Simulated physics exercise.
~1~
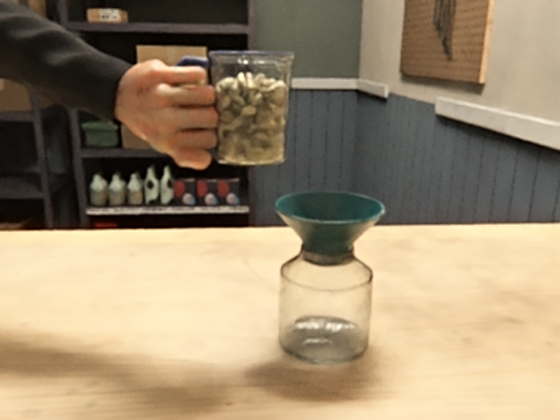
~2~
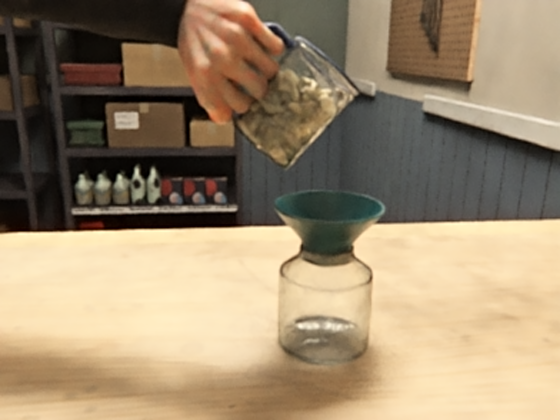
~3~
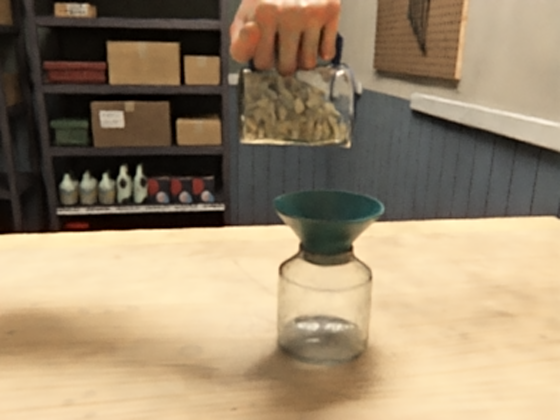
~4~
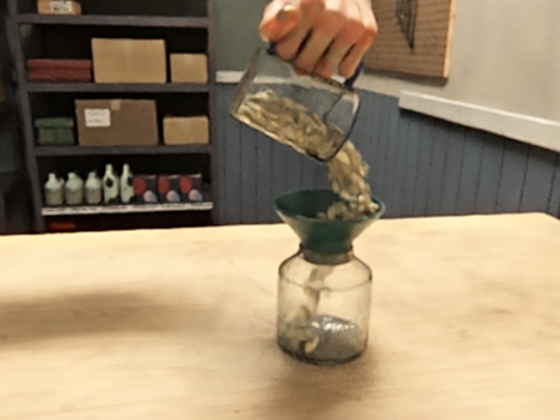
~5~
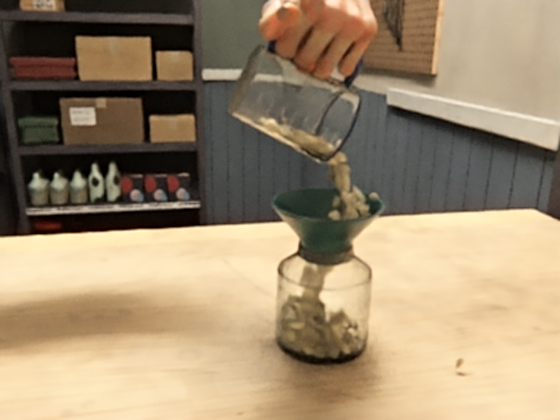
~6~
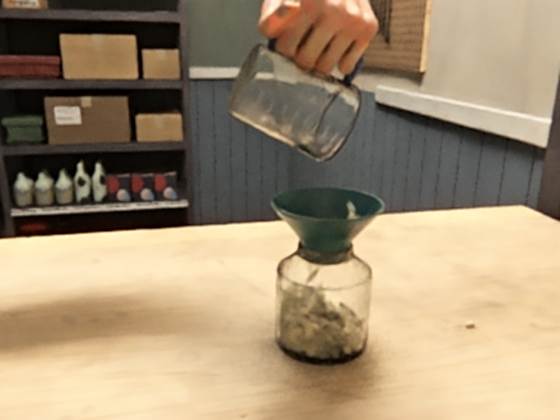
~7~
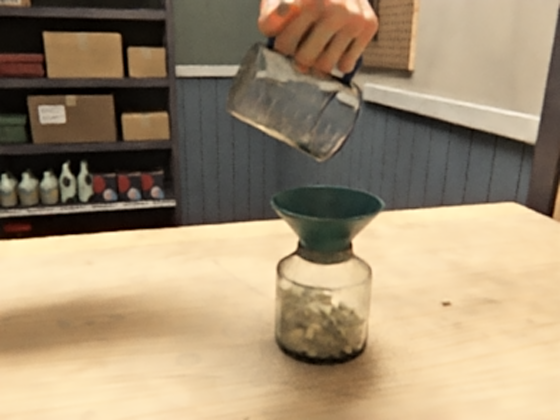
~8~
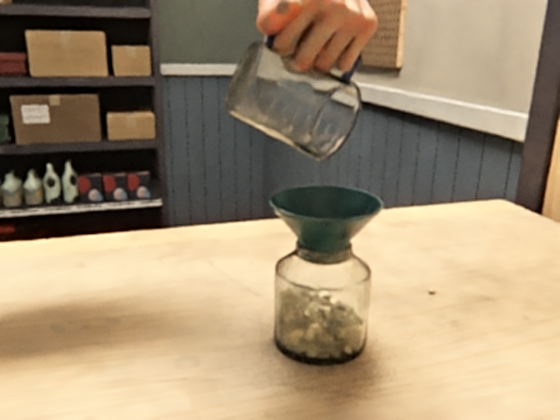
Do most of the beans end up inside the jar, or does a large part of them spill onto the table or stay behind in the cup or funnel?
Most of the beans end up inside the jar. Very few, if any, land on the table or stay in the cup or funnel.
